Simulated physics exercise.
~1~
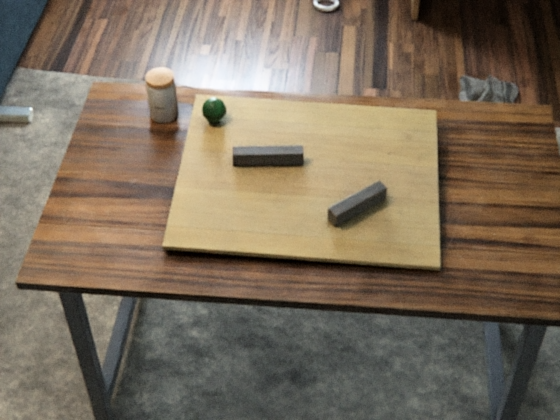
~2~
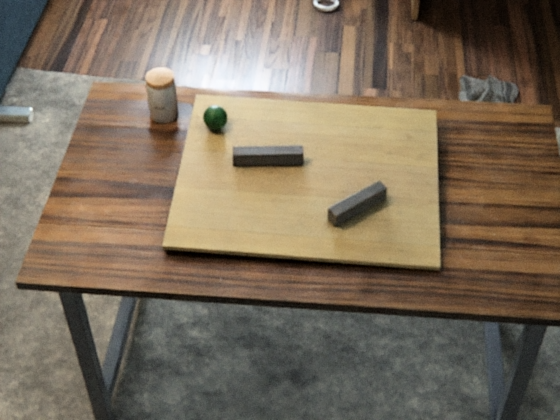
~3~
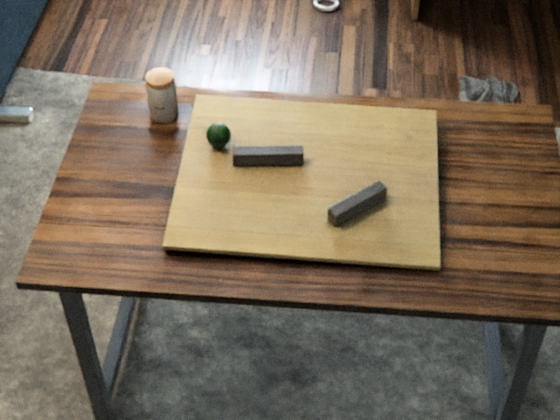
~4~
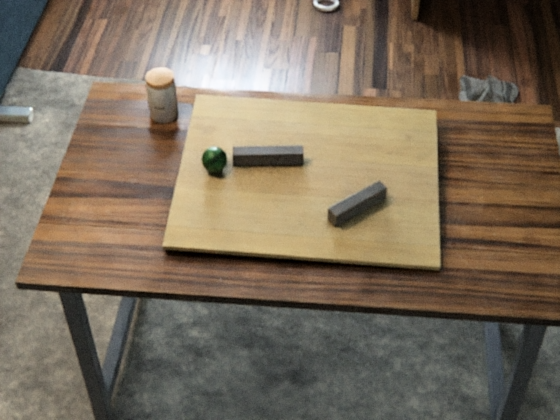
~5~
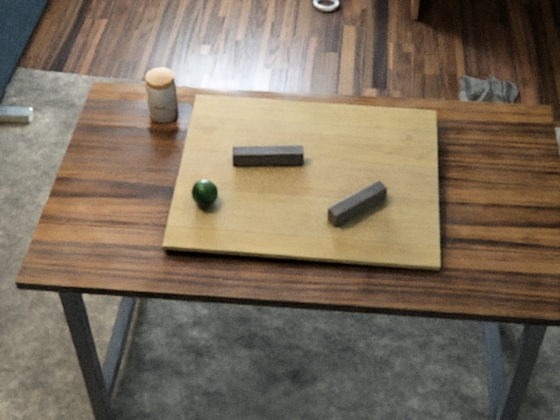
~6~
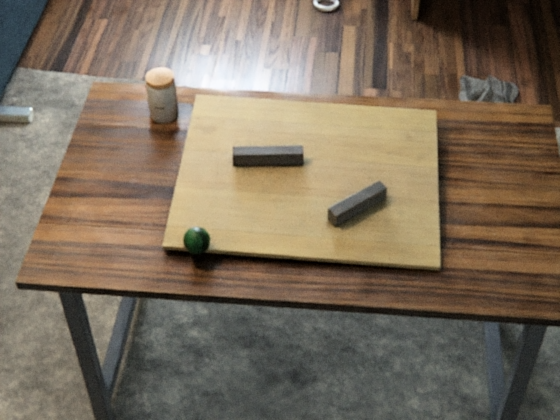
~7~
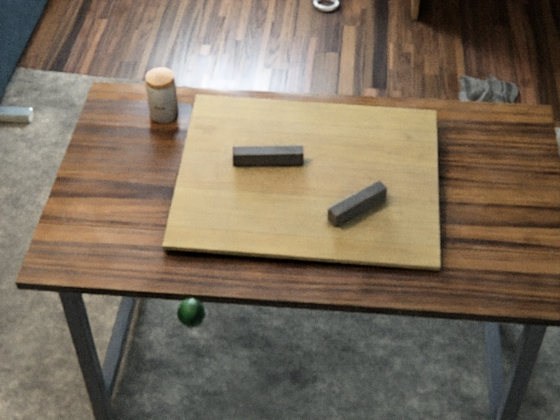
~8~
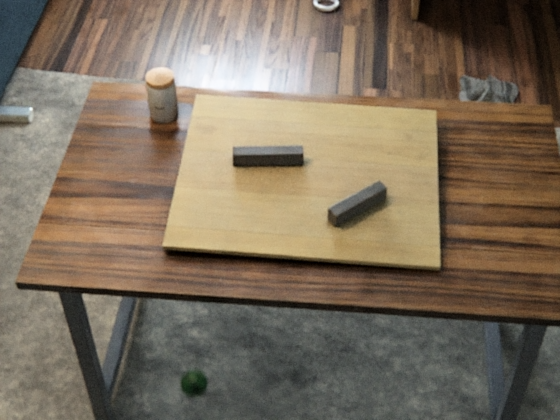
A small green ball rolled down a tilted wooden board on a table, brushing past the left end of one of two dark blocks, then went over the near edge and dropped to the carpet below, while the white jar stayed put.
